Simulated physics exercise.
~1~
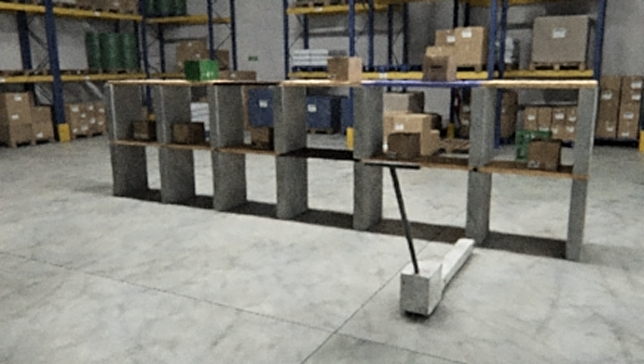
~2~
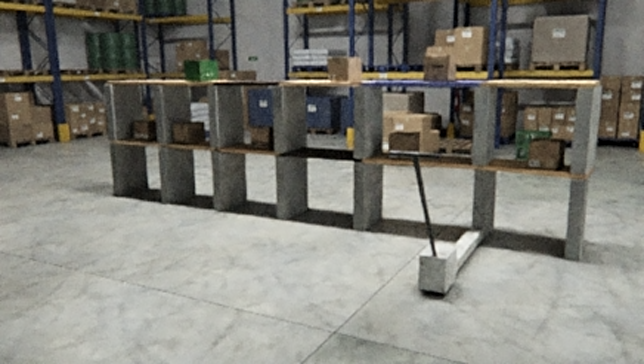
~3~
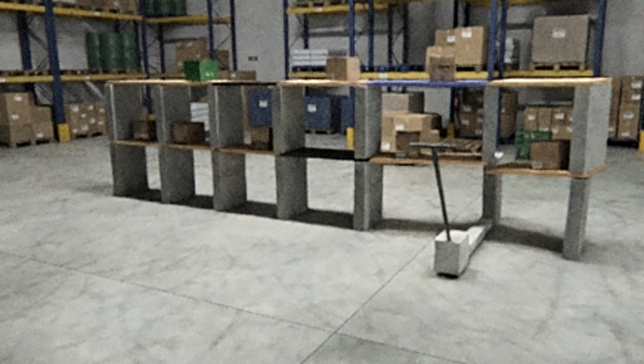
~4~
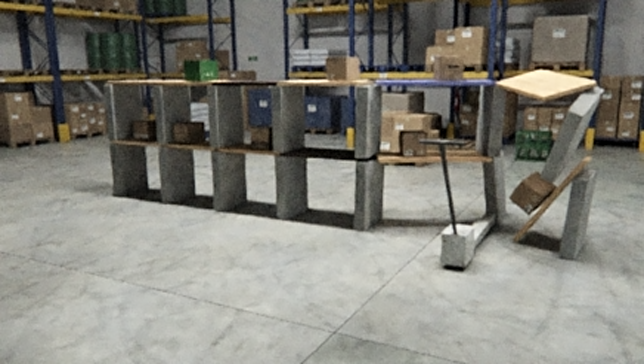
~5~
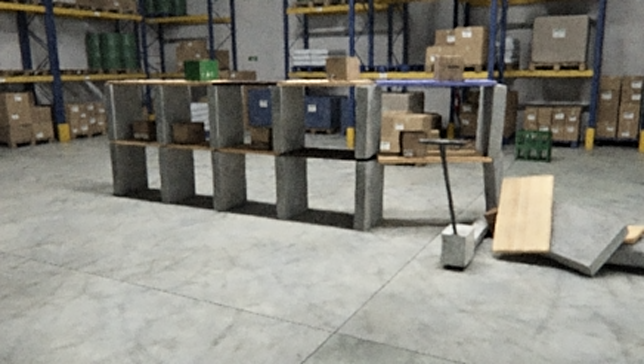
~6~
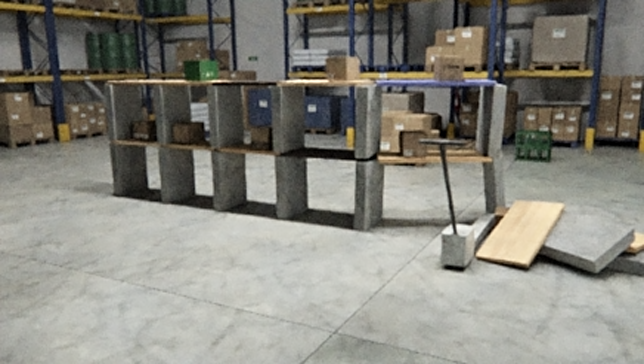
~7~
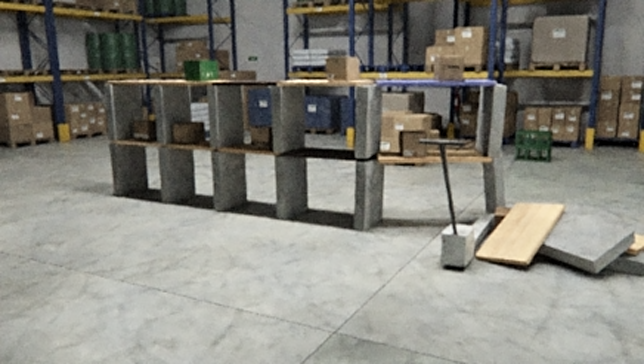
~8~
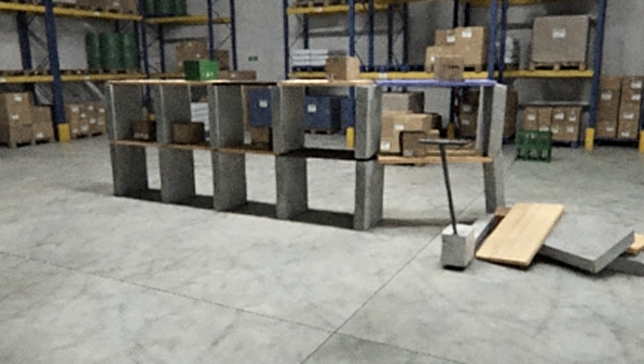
A low jack with a tall handle slid in under a long two-tier shelf of boards and grey blocks in a warehouse, nudging an upright until the right end tipped and collapsed into a heap on the floor, while the rest stayed standing.
